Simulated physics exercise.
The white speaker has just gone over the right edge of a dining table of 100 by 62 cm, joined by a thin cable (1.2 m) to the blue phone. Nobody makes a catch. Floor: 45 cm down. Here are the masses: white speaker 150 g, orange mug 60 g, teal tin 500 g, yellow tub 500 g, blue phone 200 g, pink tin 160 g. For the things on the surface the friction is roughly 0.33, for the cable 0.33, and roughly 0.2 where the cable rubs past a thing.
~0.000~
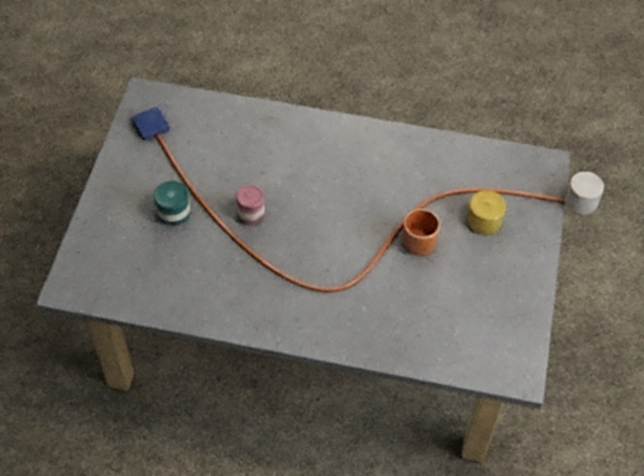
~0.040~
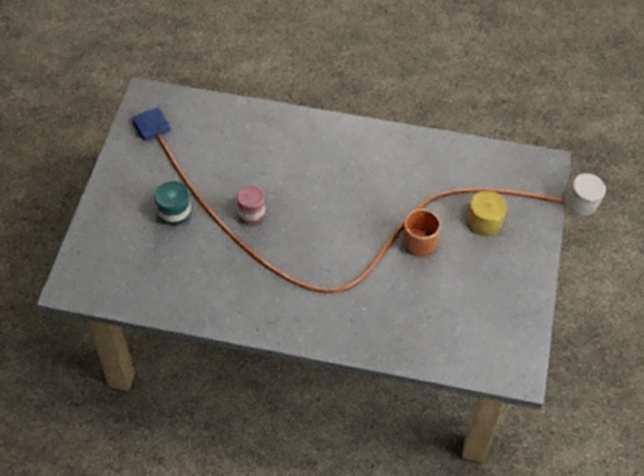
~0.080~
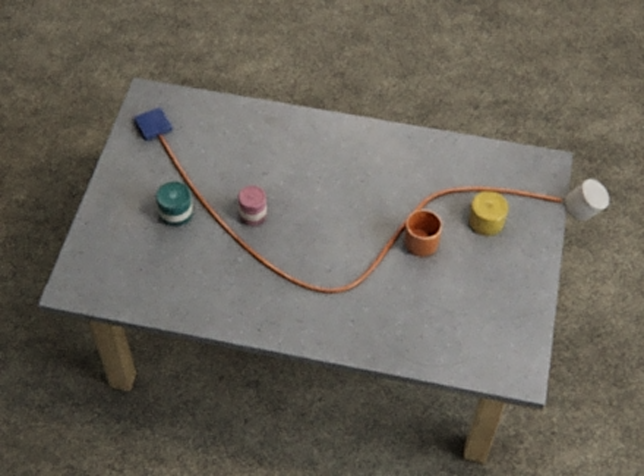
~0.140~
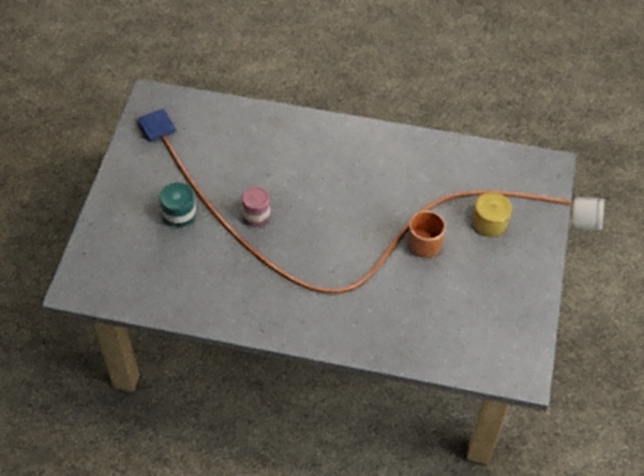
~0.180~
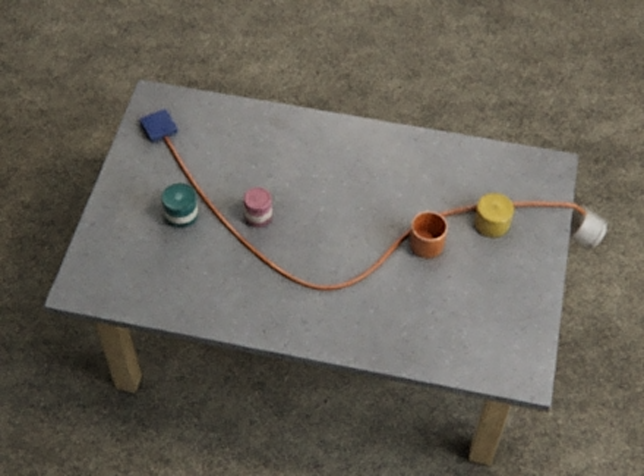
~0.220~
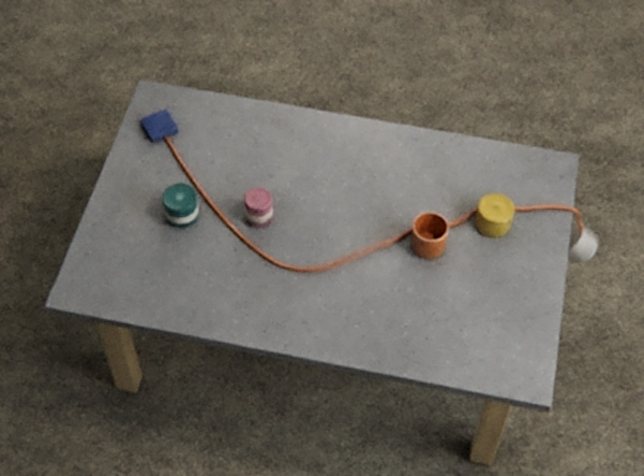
A grey table held a blue block, small tins, a yellow tub and an orange mug, as a white cylinder tipped over its right edge and dropped slightly, pulling the joined orange cable straighter.
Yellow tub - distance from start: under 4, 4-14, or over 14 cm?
Band: Lowest.
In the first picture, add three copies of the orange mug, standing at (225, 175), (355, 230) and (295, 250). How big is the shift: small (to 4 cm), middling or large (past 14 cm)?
The first moves just a bit, the second a fair bit, and the third a long way.
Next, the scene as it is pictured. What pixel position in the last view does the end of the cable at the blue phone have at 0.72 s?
Roughly at pixel (193, 148).
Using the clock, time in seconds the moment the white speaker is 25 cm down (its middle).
Roughly 0.30 s.
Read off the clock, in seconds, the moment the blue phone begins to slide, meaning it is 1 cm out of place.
Blue phone at 0.34 s on the clock.
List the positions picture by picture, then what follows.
In the first frame, yellow tub (488, 204); cable runs through (510, 192) (344, 287) (243, 245) (183, 176).
In the second frame, white speaker (588, 186); cable runs through (510, 192) (345, 288) (183, 176).
In the third frame, white speaker (587, 200); cable runs through (346, 288) (185, 177).
In the fourth frame, white speaker (588, 215); cable runs through (518, 195) (350, 288) (188, 178).
In the fifth frame, white speaker (585, 228); cable runs through (538, 204) (352, 282) (190, 178).
In the sixth frame, yellow tub (496, 207); cable runs through (563, 207) (463, 220) (359, 254) (253, 247) (192, 178).
By 0.5 s, the cable's tail end at (182, 147); pink tin 10 cm off its start, white speaker over the edge, blue phone 4 cm off its start.
By 0.7 s, the cable's tail end at (193, 148); pink tin 13 cm off its start, white speaker over the edge, blue phone 6 cm off its start.
By 1.0 s, the cable's tail end at (199, 149); pink tin 13 cm off its start at (287, 152), white speaker over the edge, blue phone 7 cm off its start at (184, 140).
By 1.2 s, the cable's tail end at (199, 149); pink tin 13 cm off its start, white speaker over the edge, blue phone 7 cm off its start.
By 2.4 s, the cable's tail end at (199, 149); yellow tub 0 cm off its start at (497, 207), pink tin 13 cm off its start at (287, 152), white speaker over the edge, blue phone 7 cm off its start at (184, 140).
